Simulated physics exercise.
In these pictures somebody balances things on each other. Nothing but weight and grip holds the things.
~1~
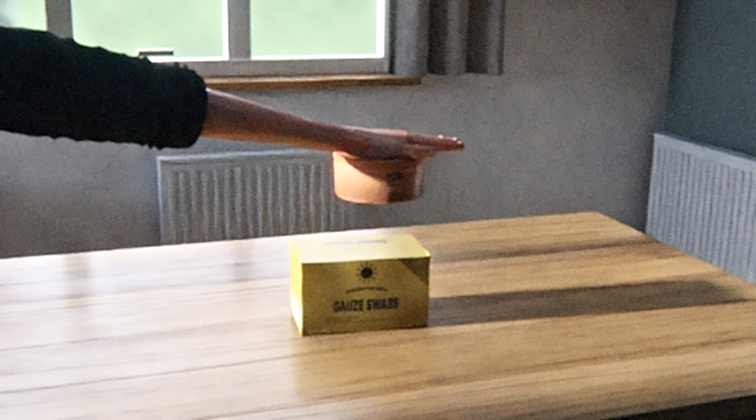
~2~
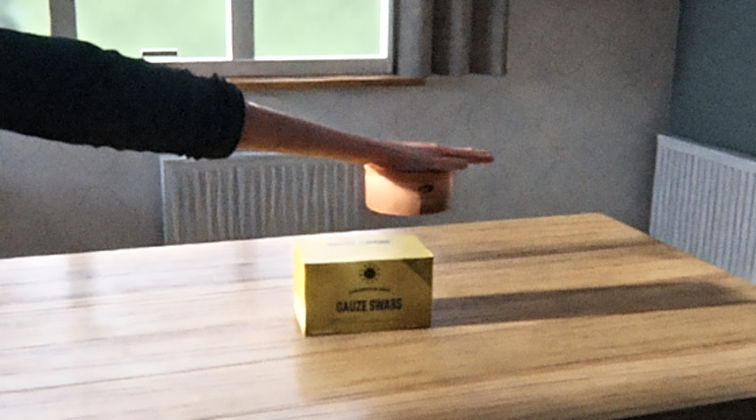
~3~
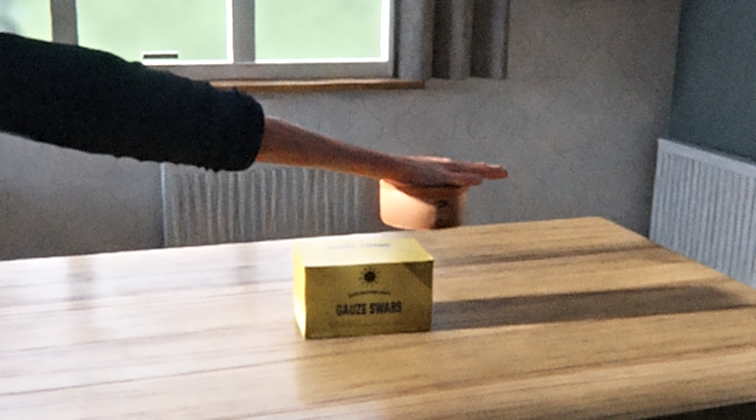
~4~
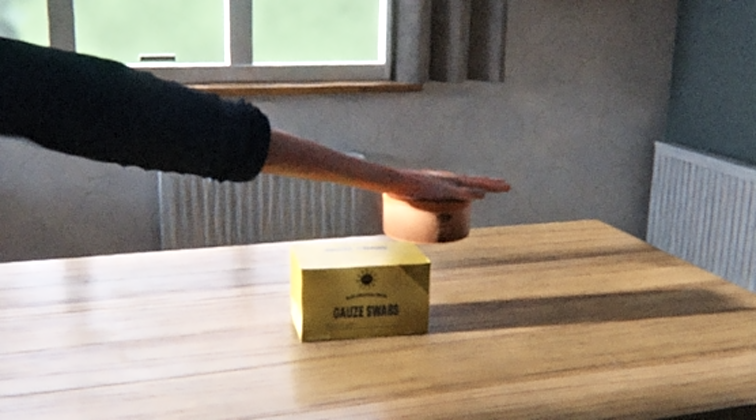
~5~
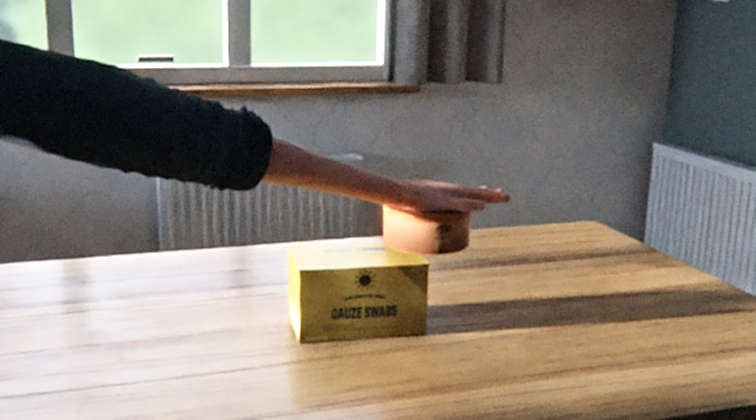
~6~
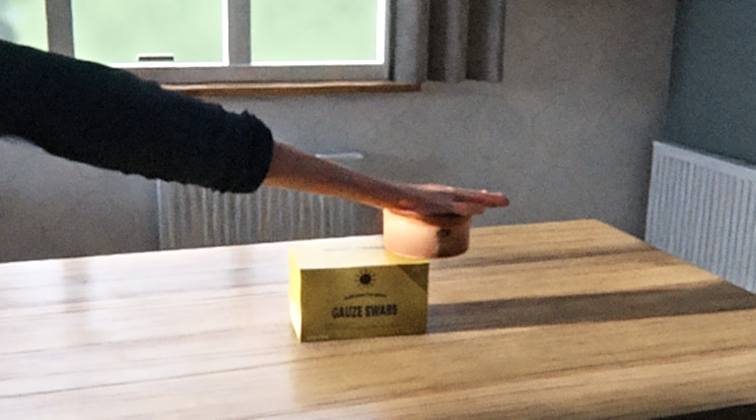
An orange tub, held by a hand, moves right and down onto a yellow box's edge.
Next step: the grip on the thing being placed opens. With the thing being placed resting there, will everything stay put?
I expect the stack will not stand.
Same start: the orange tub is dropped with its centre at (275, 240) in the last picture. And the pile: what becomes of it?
What happens next is that it tips over.
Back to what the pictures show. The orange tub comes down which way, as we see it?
It goes rightward.
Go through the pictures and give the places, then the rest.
In the first picture, still above its spot; orange tub (380, 173); yellow box (358, 282).
In the second picture, still above its spot; orange tub (410, 185); yellow box (361, 283).
In the third picture, still above its spot; orange tub (425, 200); yellow box (362, 286).
In the fourth picture, still above its spot; orange tub (427, 213); yellow box (358, 288).
In the fifth picture, still above its spot; orange tub (427, 223); yellow box (357, 289).
In the sixth picture, in place under the hand; orange tub (427, 228); yellow box (357, 288).
Then, 0.30 s on from there, orange tub now fallen.
Then, 0.50 s on from there, things are still on the move.
Then, 1.30 s on from there, nothing new.
In the end, fallen, orange tub; yellow box unmoved. At the end, from the last picture's camera, orange tub near (465, 274). The pile loses its balance.
